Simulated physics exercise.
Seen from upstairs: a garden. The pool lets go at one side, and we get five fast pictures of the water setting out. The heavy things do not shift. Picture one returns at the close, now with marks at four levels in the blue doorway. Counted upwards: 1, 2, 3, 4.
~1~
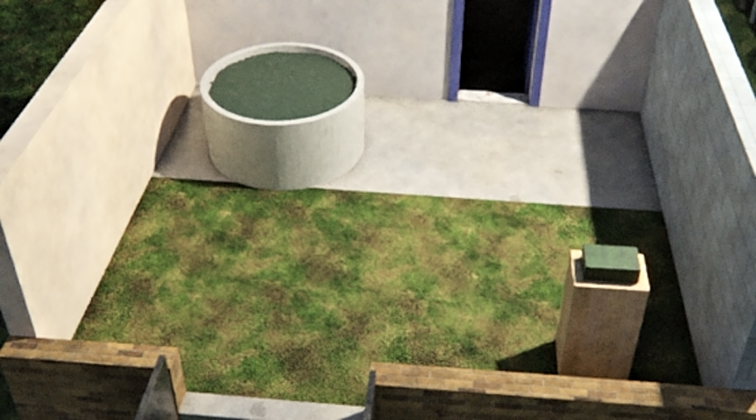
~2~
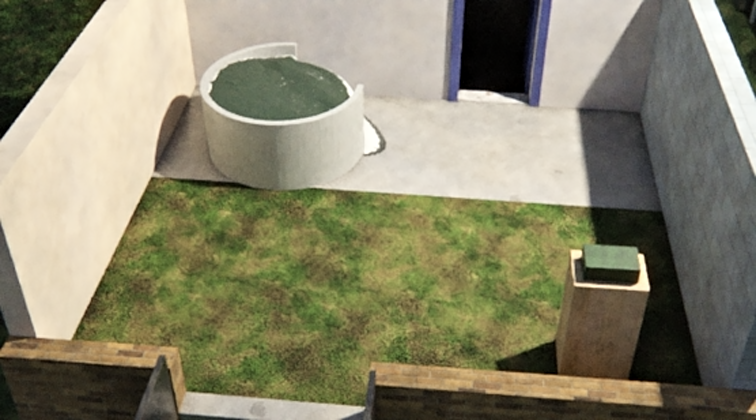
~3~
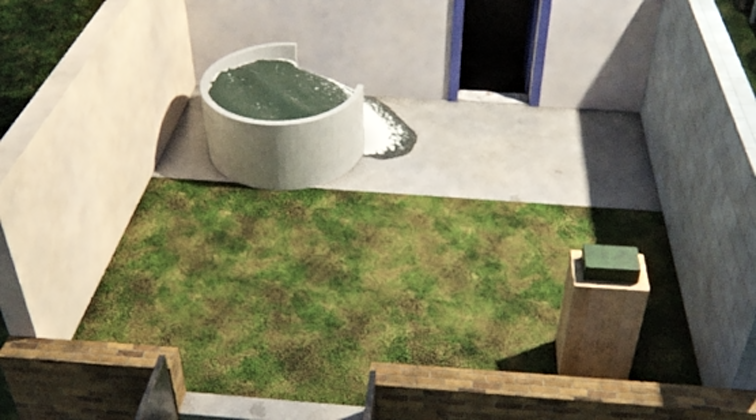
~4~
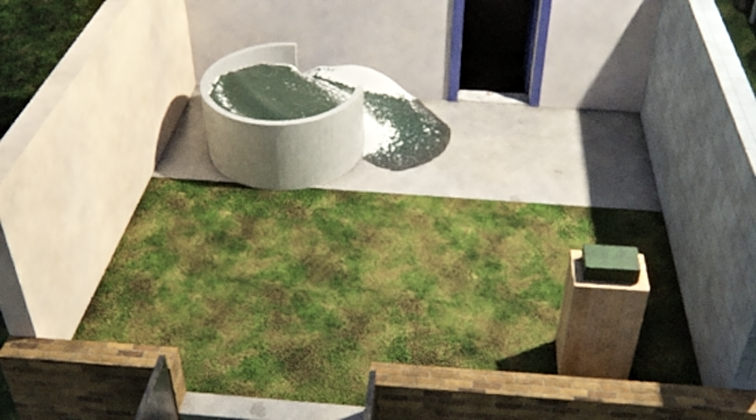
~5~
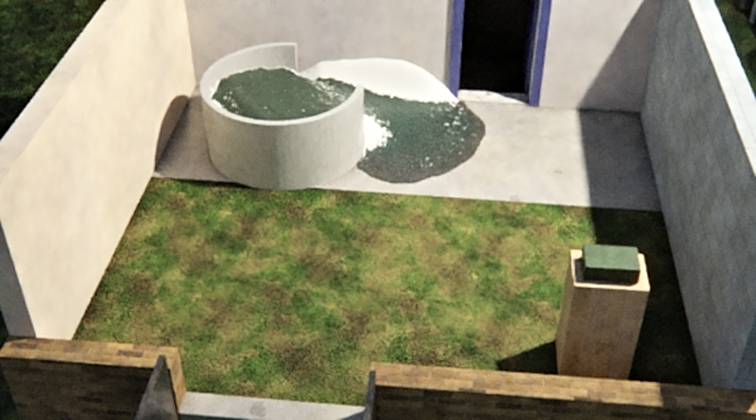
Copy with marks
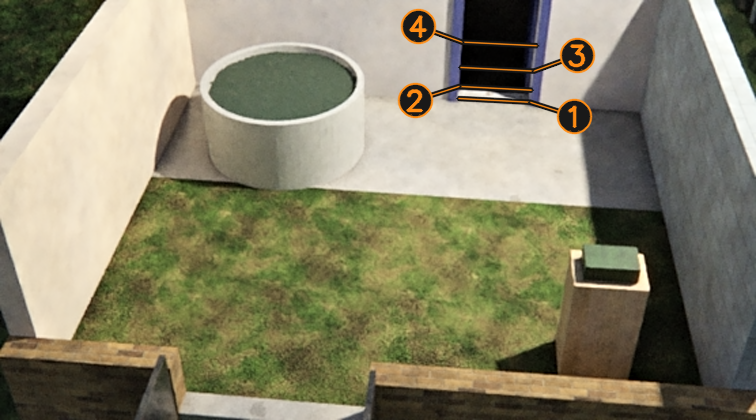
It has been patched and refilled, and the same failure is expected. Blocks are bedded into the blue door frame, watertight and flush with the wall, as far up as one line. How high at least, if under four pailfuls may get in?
Take 2.
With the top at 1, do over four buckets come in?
Yes, that goes wrong.
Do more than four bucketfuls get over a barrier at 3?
No.
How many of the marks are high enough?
Three.
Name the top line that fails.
1.
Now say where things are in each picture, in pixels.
Water in the pool at rest, its middle at (283, 87); foot of the blue doorway at (493, 103); open gate at (273, 350), in the first frame.
Front seen at (372, 151), 1 % of the ground wet, in the second frame.
Front seen at (404, 147), 4 % of the ground wet, in the third frame.
Front seen at (440, 144), 7 % of the ground wet, in the fourth frame.
Front seen at (476, 138), 10 % of the ground wet, in the fifth frame.
On the marked copy, 1 at (494, 100); 2 at (495, 88); 3 at (497, 69); 4 at (499, 43); from the bottom up 1, 2, 3, 4.
Choosing 1, about 8 bucketfuls get in.
Choosing 2, a splash gets over, under a bucket.
Choosing 3, nothing gets over.
Choosing 4, nothing gets over.
